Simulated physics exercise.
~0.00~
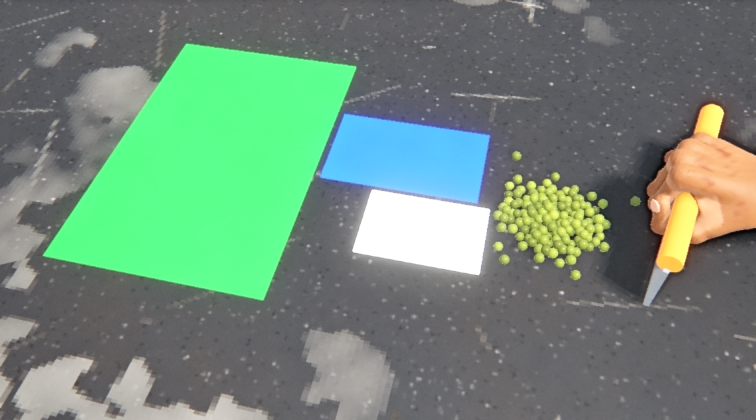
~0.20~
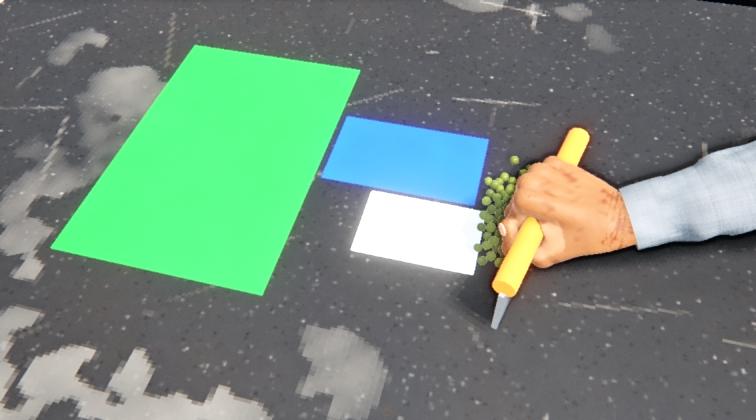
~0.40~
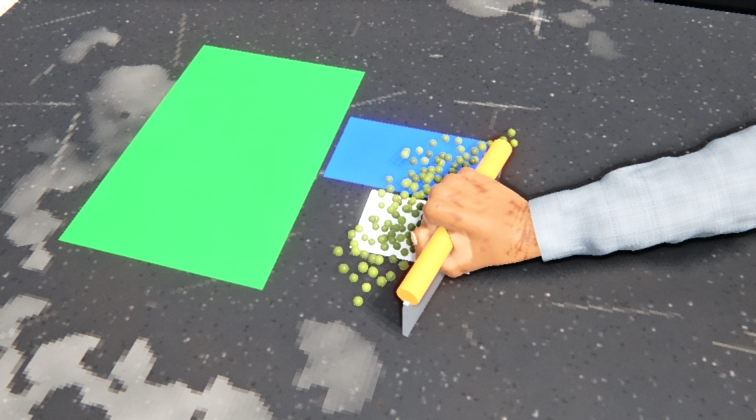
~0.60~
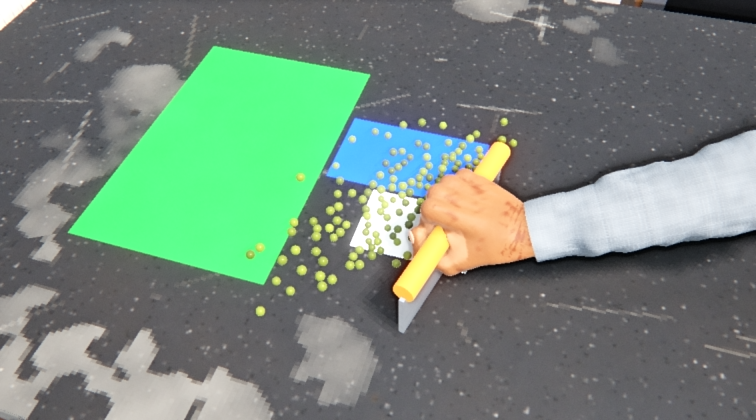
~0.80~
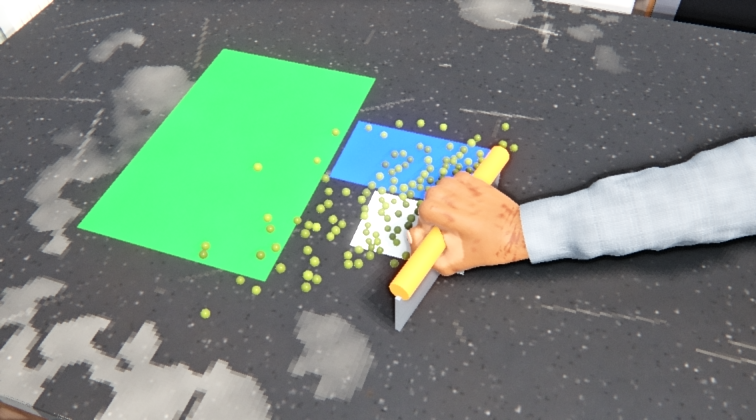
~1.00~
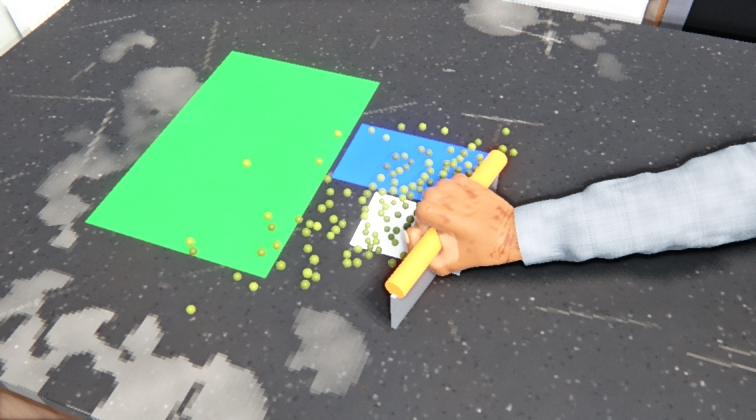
On a dark speckled surface, a hand scrapes green olives left, scattering them across colored mats.
